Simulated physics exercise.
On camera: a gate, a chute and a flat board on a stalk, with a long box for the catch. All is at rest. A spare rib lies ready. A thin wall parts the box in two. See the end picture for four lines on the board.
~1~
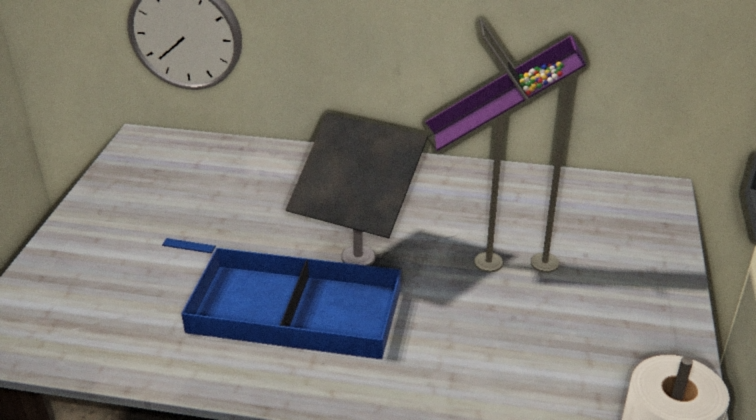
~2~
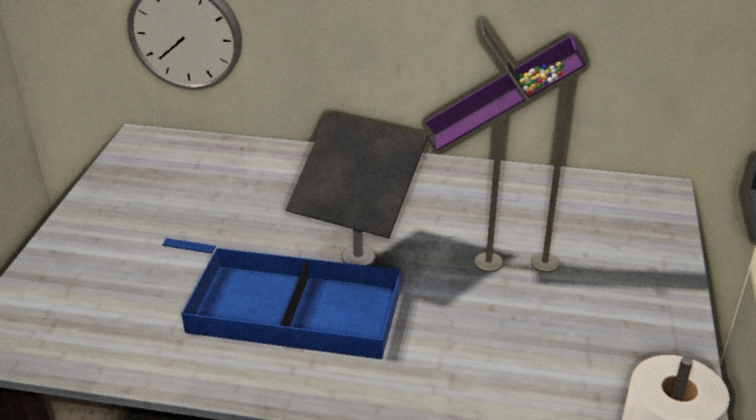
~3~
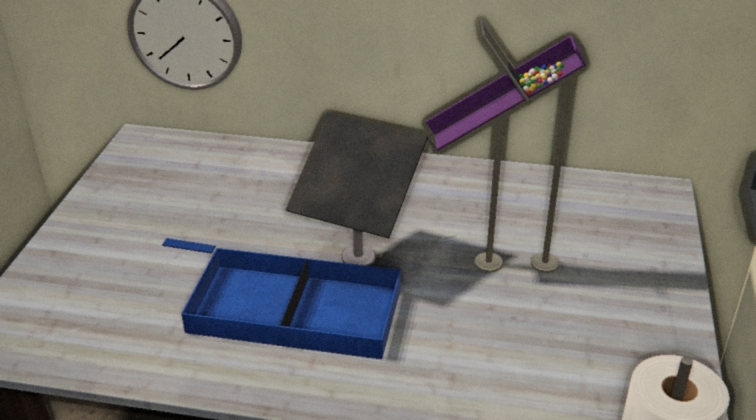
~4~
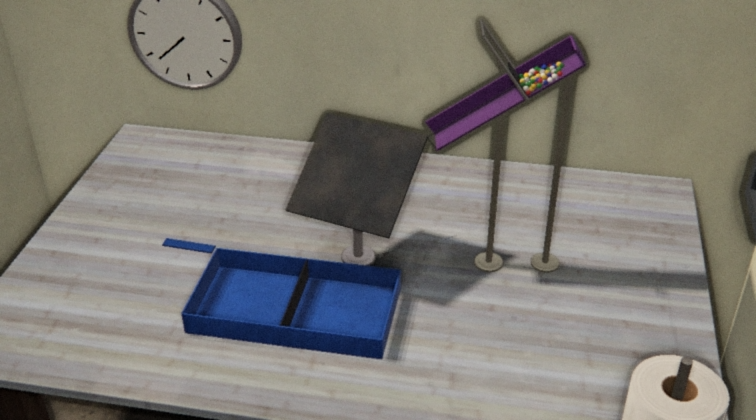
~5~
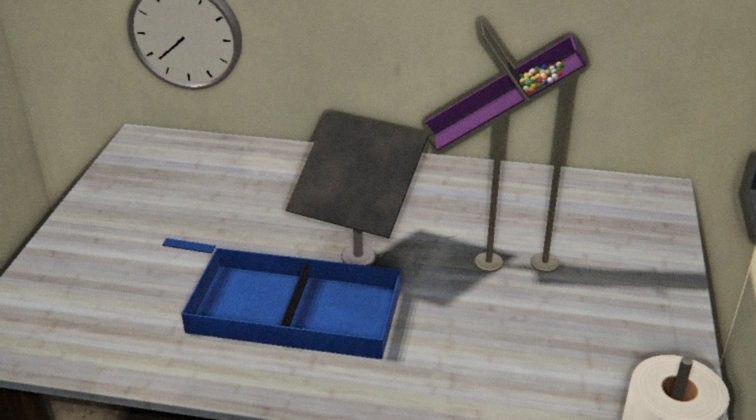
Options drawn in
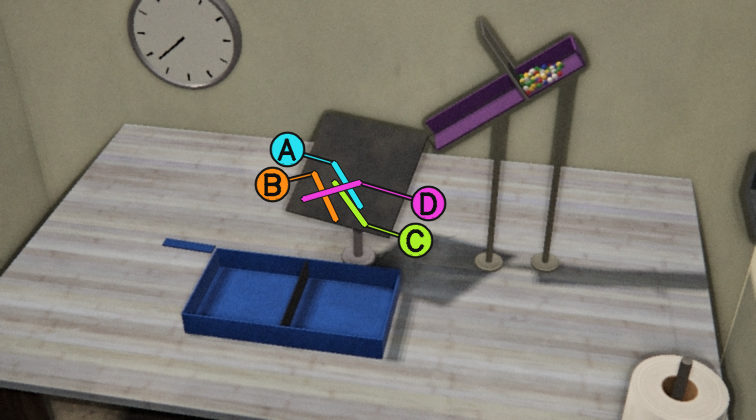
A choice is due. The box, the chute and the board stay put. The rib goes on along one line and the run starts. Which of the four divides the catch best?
Best: D.
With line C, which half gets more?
The right half.
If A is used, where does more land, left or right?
The right half.
On the marked copy, line A from (334, 163) to (360, 206); line B from (314, 173) to (335, 219); line C from (334, 182) to (364, 224); line D from (359, 182) to (303, 199).
With A, of what is caught, just a few in the left half, almost all in the right.
With B, of what is caught, about a tenth in the left half, almost all in the right.
With C, of what is caught, about a tenth in the left half, almost all in the right.
With D, of what is caught, roughly half in the left half, roughly half in the right.
